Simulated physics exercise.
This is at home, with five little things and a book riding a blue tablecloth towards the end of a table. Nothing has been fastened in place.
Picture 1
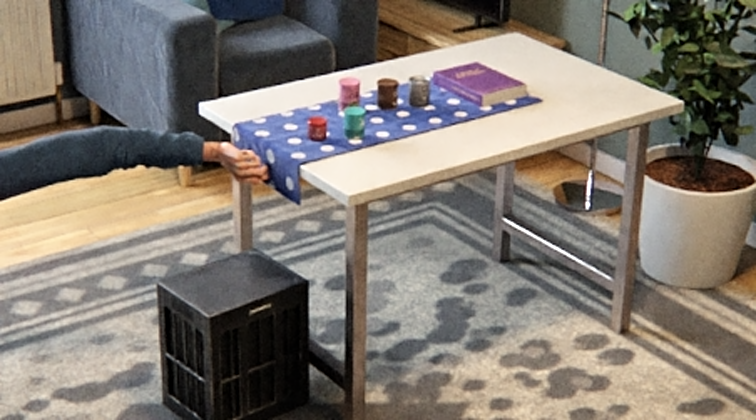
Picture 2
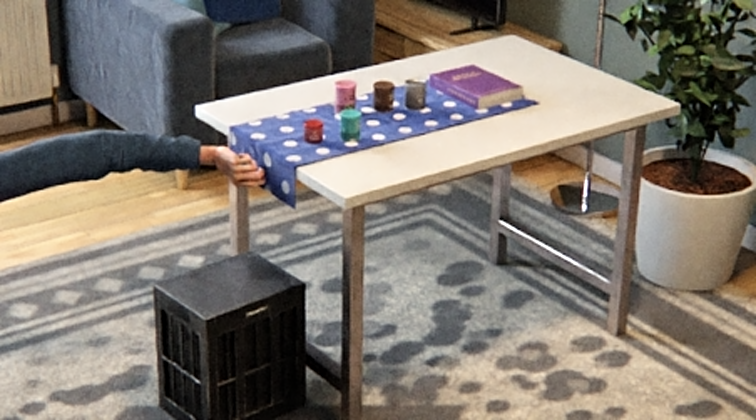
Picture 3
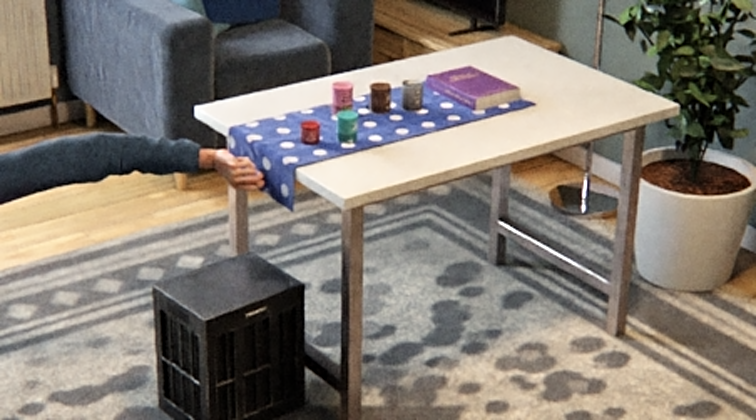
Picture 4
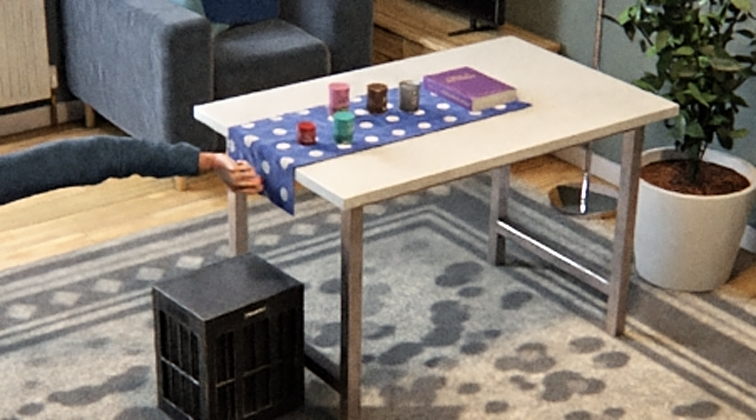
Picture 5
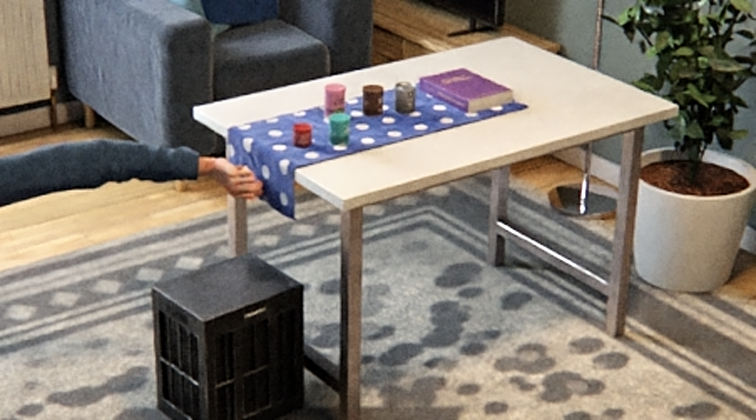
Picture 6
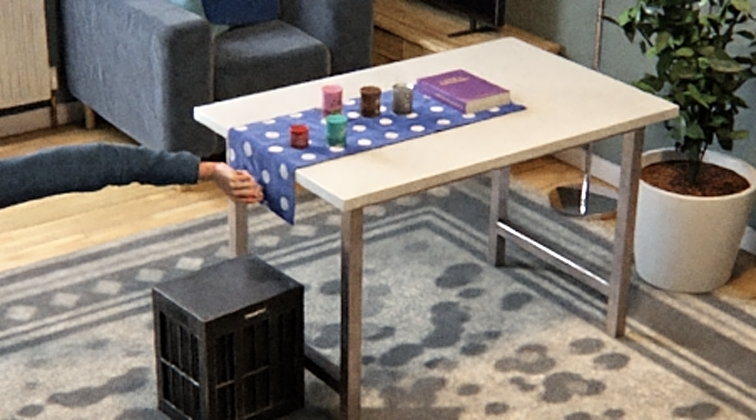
A hand slowly pulling a blue polka-dot cloth down over a white table's left edge, small pots and a purple book shifting left with it.
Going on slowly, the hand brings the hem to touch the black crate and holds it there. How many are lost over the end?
In all, two slip off.
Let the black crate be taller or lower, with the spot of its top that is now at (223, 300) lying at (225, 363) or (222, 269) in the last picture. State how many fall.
It comes to 4 and 1 over the edge.
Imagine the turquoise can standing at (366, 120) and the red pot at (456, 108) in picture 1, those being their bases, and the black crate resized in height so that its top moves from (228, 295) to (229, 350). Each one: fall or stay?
In the end the turquoise can gets dislodged; meanwhile the red pot rides it out.
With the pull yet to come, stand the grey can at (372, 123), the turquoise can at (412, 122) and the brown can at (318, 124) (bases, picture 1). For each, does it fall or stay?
Here's how it goes: The grey can makes it through, the turquoise can makes it through, and the brown can ends up down.
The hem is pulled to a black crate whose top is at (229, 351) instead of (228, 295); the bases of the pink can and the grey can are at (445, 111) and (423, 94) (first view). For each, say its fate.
The pink can ends up still on top and the grey can ends up still on top.
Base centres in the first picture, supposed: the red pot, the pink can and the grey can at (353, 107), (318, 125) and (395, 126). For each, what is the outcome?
The red pot survives; the pink can tumbles off; the grey can remains up.
Early on, hem near (259, 259); red pot gone.
Midway, hem on the crate; red pot and turquoise can gone.
Finally, hem on the crate; red pot and turquoise can gone. The count of fallen things is two.
